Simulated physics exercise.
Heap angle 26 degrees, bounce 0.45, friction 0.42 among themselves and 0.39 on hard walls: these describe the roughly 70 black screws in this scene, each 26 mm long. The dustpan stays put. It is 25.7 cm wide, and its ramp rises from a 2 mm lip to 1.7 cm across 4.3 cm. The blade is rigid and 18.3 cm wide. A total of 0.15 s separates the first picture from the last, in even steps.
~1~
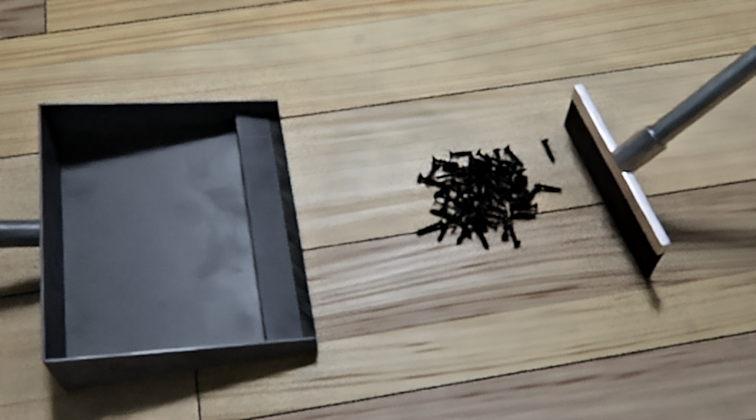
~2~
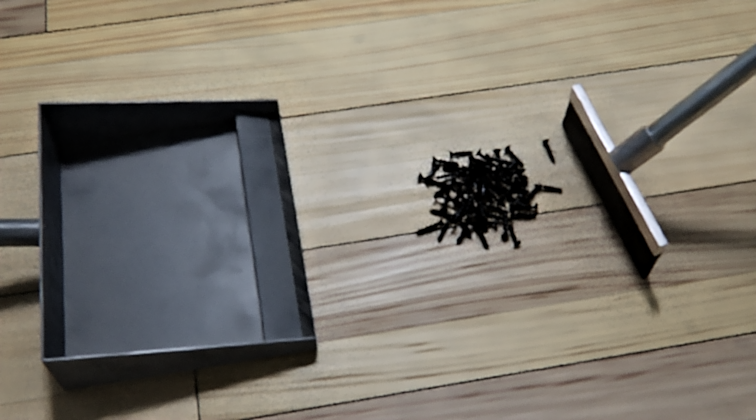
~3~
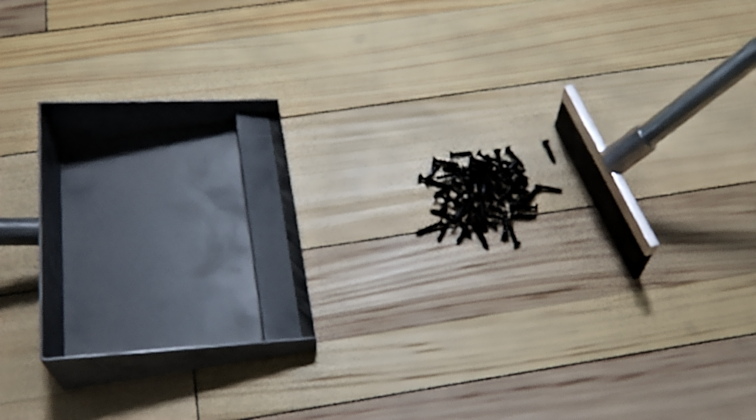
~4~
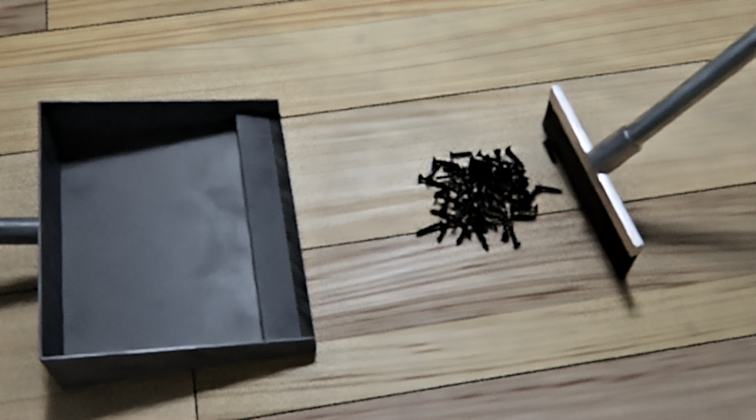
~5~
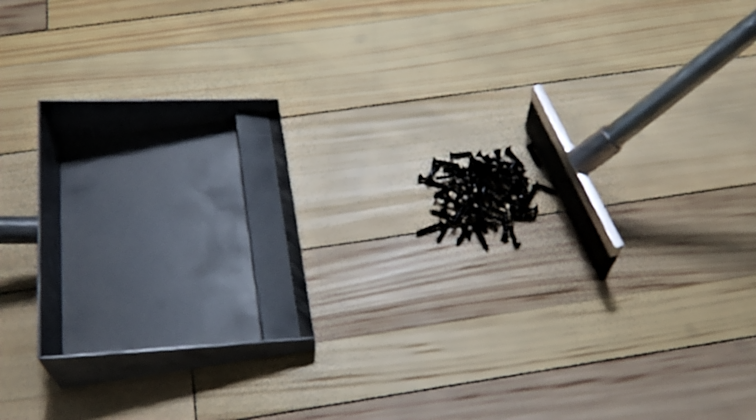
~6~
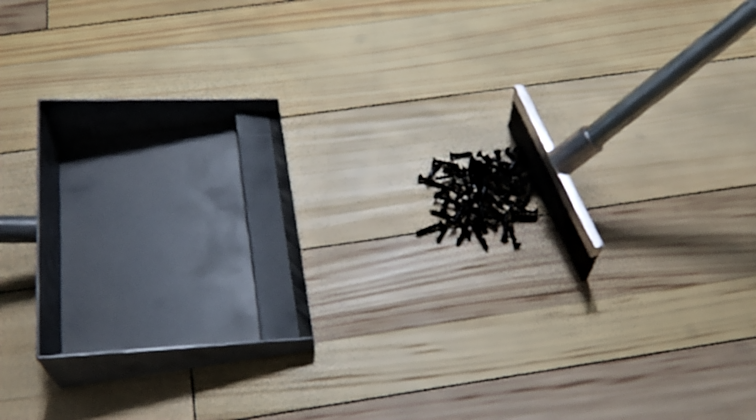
Broom-like blade on a grey handle sliding left to the edge of a black screw pile, beside a still, empty dark dustpan.
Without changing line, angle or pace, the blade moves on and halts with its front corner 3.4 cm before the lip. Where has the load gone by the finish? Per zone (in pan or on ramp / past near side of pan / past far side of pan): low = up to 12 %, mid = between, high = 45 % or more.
Pan - low, near side - low, far side - low.
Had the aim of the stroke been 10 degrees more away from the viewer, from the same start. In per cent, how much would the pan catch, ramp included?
The pan, ramp included, would get around 5 per cent.
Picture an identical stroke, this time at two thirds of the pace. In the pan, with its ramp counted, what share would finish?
In that case some 0 per cent.
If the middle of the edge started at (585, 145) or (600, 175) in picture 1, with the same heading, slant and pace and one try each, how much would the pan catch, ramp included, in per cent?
Close to 0 in a hundred, then close to 5 in a hundred.
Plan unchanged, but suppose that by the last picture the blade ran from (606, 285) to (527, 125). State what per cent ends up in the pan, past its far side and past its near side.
You'd see pan at 10, far at 0 and near at 5.
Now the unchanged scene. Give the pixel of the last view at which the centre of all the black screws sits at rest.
Close to pixel (313, 215).
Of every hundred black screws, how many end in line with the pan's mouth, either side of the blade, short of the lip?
90 per cent.
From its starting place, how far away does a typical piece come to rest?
Median shift: Approx. 16 cm.
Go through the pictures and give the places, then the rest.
The first frame shows blade from (661, 247) to (578, 95), moved 0.0 cm, 0 of the pieces shifted so far; middle of the pieces at (488, 195); pan at (160, 245).
The second frame shows blade from (658, 248) to (576, 95), moved 0.3 cm, 0 of the pieces shifted so far; middle of the pieces at (488, 195).
The third frame shows blade from (650, 249) to (568, 95), moved 1.1 cm, 0 of the pieces shifted so far; middle of the pieces at (488, 195).
The fourth frame shows blade from (635, 249) to (555, 96), moved 2.3 cm, 0 of the pieces shifted so far; middle of the pieces at (489, 196).
The fifth frame shows blade from (615, 249) to (537, 96), moved 4.1 cm, 2 of the pieces shifted so far; middle of the pieces at (488, 196).
The sixth frame shows blade from (595, 250) to (519, 96), moved 5.9 cm, 2 of the pieces shifted so far; middle of the pieces at (488, 196); pan at (158, 242).
Then, 0.17 s after the last picture, middle of the blade 14 cm from the lip; 0 % over the lip, far side 0 %, near side 0 %.
Then, 0.28 s after the last picture, middle of the blade 7 cm from the lip; 0 % over the lip, far side 0 %, near side 0 %.
Then, 0.52 s after the last picture, middle of the blade 5 cm from the lip; 5 % over the lip, far side 0 %, near side 0 %.
In the end, pan 5 %, near side 0 %, far side 0 %, in front of the lip or behind the blade 90 %.
